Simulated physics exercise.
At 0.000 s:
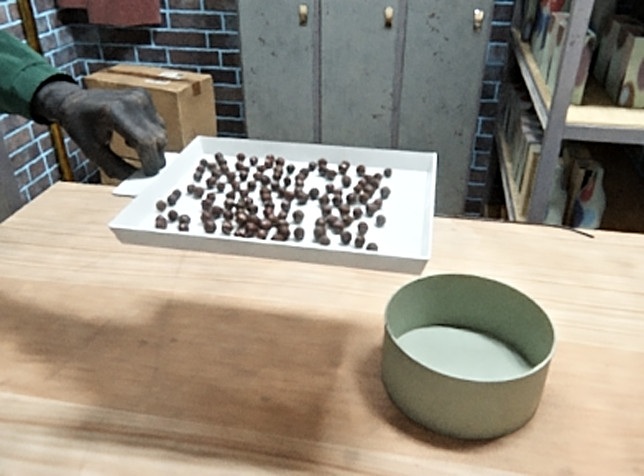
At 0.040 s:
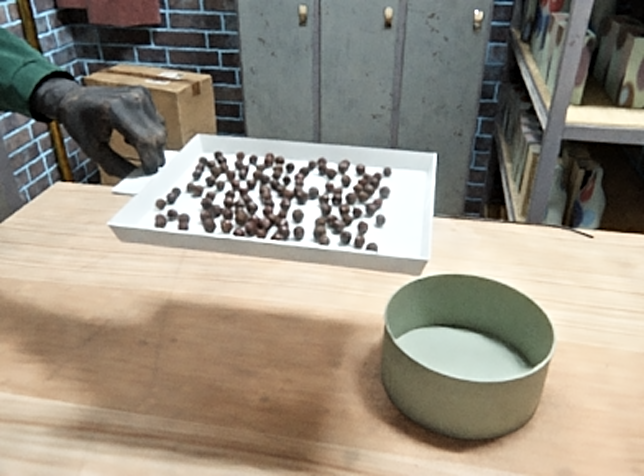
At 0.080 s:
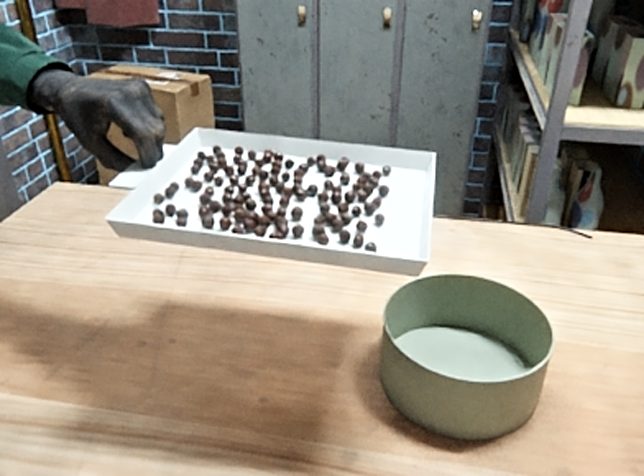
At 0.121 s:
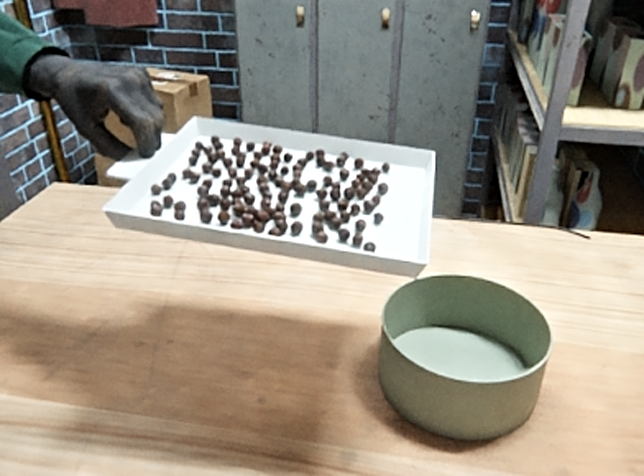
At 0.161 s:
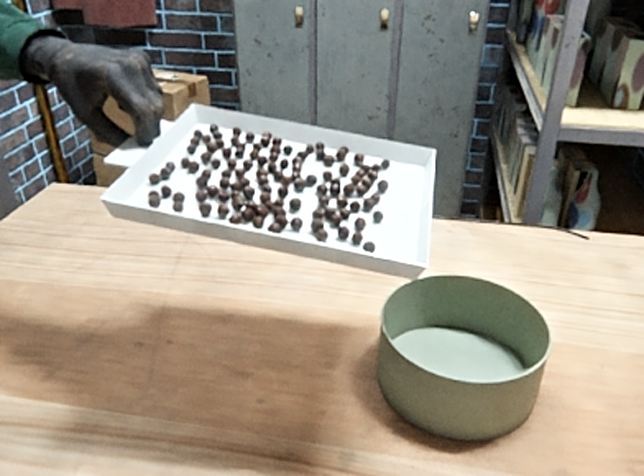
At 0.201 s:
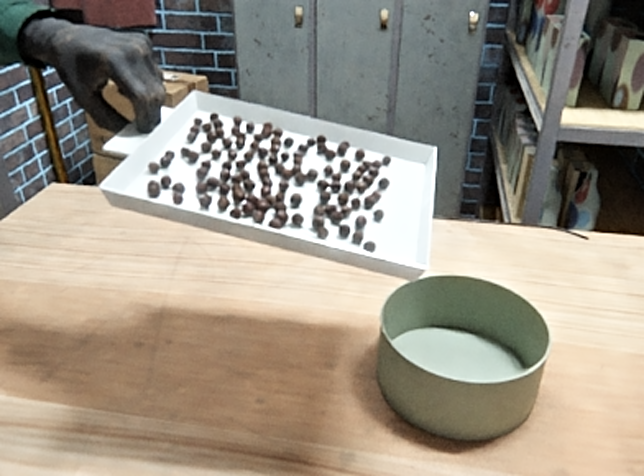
White tray of small dark brown balls tilting gradually as a dark-gloved hand raises its left end beside a green pot.
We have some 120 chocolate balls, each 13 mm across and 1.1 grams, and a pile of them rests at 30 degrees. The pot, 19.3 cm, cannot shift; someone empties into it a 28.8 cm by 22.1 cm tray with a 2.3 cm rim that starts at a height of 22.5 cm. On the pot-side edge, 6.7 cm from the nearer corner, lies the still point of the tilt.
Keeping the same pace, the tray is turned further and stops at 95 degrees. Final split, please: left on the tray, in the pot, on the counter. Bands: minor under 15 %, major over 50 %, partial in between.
Result: Tray: A small portion, pot: A middle portion, counter: The main portion.
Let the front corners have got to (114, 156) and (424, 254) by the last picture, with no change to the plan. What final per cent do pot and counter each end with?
Per cent by place - pot 75, counter 25.
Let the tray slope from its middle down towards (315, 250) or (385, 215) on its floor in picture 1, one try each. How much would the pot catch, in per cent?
Some 0 and 80 per cent.
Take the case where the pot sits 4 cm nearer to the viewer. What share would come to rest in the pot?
Expect something close to 70 per cent.
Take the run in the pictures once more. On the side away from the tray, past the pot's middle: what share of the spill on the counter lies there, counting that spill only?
That works out to about 60 percent.
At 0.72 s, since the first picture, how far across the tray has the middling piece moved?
I'd say close to 12 centimetres.
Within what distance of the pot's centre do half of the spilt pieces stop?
Some 24 cm, give or take.
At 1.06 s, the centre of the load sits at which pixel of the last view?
Near (423, 232).
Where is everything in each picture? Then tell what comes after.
The first picture shows tray tilt 0 degrees, front corners at (118, 223) and (422, 254); middle of the pieces at (282, 192); pot at (469, 320).
The second picture shows tray tilt 1 degrees, front corners at (117, 221) and (422, 254); middle of the pieces at (282, 191).
The third picture shows tray tilt 2 degrees, front corners at (115, 216) and (421, 255); middle of the pieces at (280, 188).
The fourth picture shows tray tilt 5 degrees, front corners at (112, 207) and (420, 258), lowest corner right front; middle of the pieces at (279, 182).
The fifth picture shows tray tilt 8 degrees, front corners at (110, 196) and (420, 260), lowest corner right front; middle of the pieces at (279, 175).
The sixth picture shows tray tilt 11 degrees, front corners at (110, 185) and (421, 262), lowest corner right front; middle of the pieces at (280, 169); pot at (464, 321). Its pace works out near 80 degrees a second.
After 0.72 s, tilt 51 degrees; the tray holds 100 %, the pot 0 %.
After 1.06 s, tilt 78 degrees; the tray holds 80 %, the pot 5 %.
After 1.49 s, tilt 95 degrees; the tray holds 0 %, the pot 25 %.
In the end, at 2.6 s, tray 0 %, pot 25 %, counter 75 %.
